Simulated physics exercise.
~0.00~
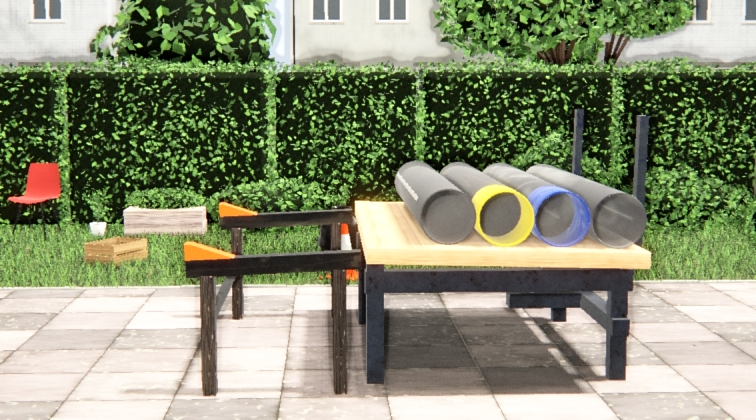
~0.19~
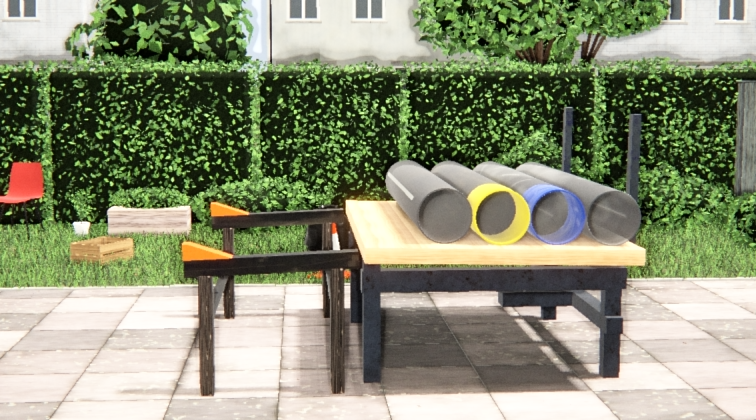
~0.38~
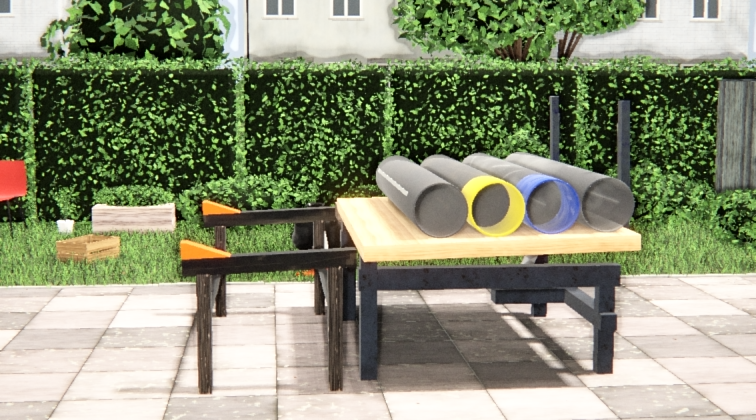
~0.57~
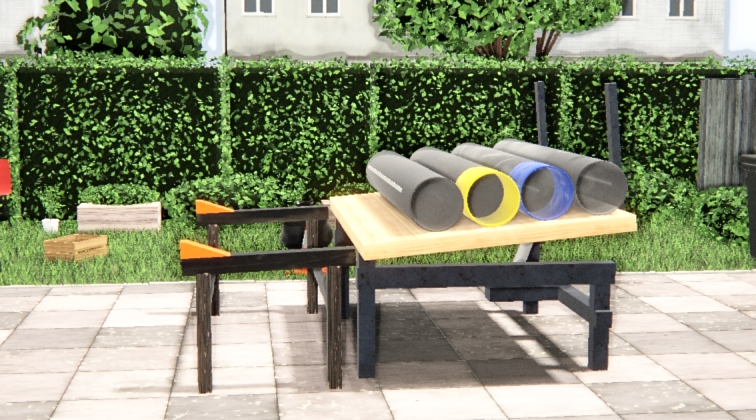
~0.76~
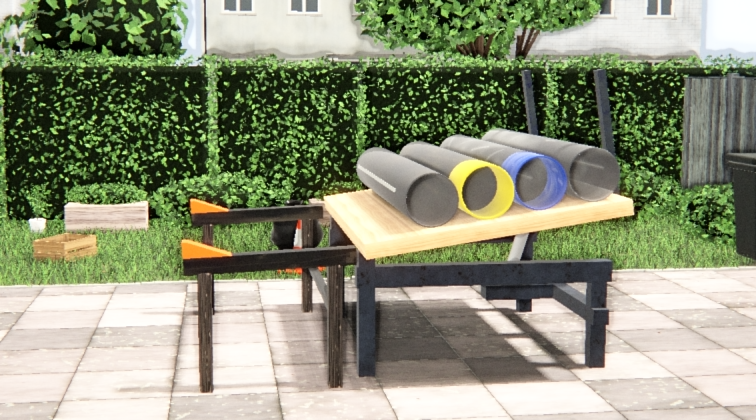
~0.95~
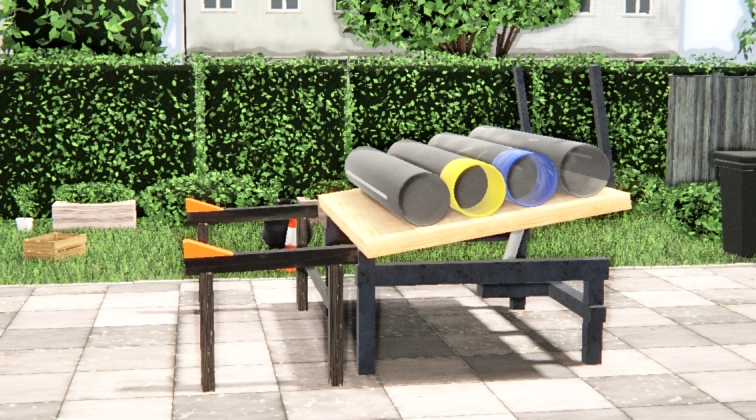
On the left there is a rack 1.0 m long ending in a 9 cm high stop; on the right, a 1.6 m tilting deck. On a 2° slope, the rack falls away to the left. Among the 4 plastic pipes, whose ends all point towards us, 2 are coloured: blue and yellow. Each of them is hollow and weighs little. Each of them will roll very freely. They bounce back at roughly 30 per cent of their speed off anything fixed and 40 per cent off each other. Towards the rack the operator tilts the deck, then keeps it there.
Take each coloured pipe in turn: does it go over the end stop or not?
In order: Blue pipe never passes the stop; yellow passes the stop.
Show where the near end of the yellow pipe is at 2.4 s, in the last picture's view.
Around pixel (282, 224).
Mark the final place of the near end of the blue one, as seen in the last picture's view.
(237, 226), roughly.
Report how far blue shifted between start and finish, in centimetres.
Result - blue: 180.
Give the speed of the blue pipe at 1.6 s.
Estimate: Some 0.8 m/s.
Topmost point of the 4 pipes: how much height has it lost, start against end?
5 cm.
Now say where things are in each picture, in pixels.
The first frame shows blue (562, 220), yellow (506, 219); deck tilted 2° back; stop top at (187, 246).
The second frame shows blue (558, 218), yellow (502, 217); deck tilted 1° back.
The third frame shows blue (552, 207), yellow (497, 209); deck tilted 2° to the rack.
The fourth frame shows blue (547, 194), yellow (493, 199); deck tilted 5° to the rack.
The fifth frame shows blue (541, 183), yellow (487, 192); deck tilted 8° to the rack.
The sixth frame shows blue (532, 181), yellow (479, 190); deck tilted 9° to the rack.
Then, 1.6 s in, blue is on the deck, 70 cm from the hinge, rolling left; yellow is on the deck, 35 cm from the hinge, rolling left; 0 lost over the end.
Then, 2.4 s in, blue is on the rack, 85 cm from the rack's far end, rolling left; yellow is on the rack, 55 cm from the rack's far end, rolling left; 0 lost over the end.
Then, 3.3 s in, blue is on the rack, 25 cm from the rack's far end, rolling left; yellow is beyond the stop and falling; 2 lost over the end.
In the end (8.1 s), blue is on the rack, 30 cm from the rack's far end; yellow is beyond the stop, on the ground; 2 lost over the end.
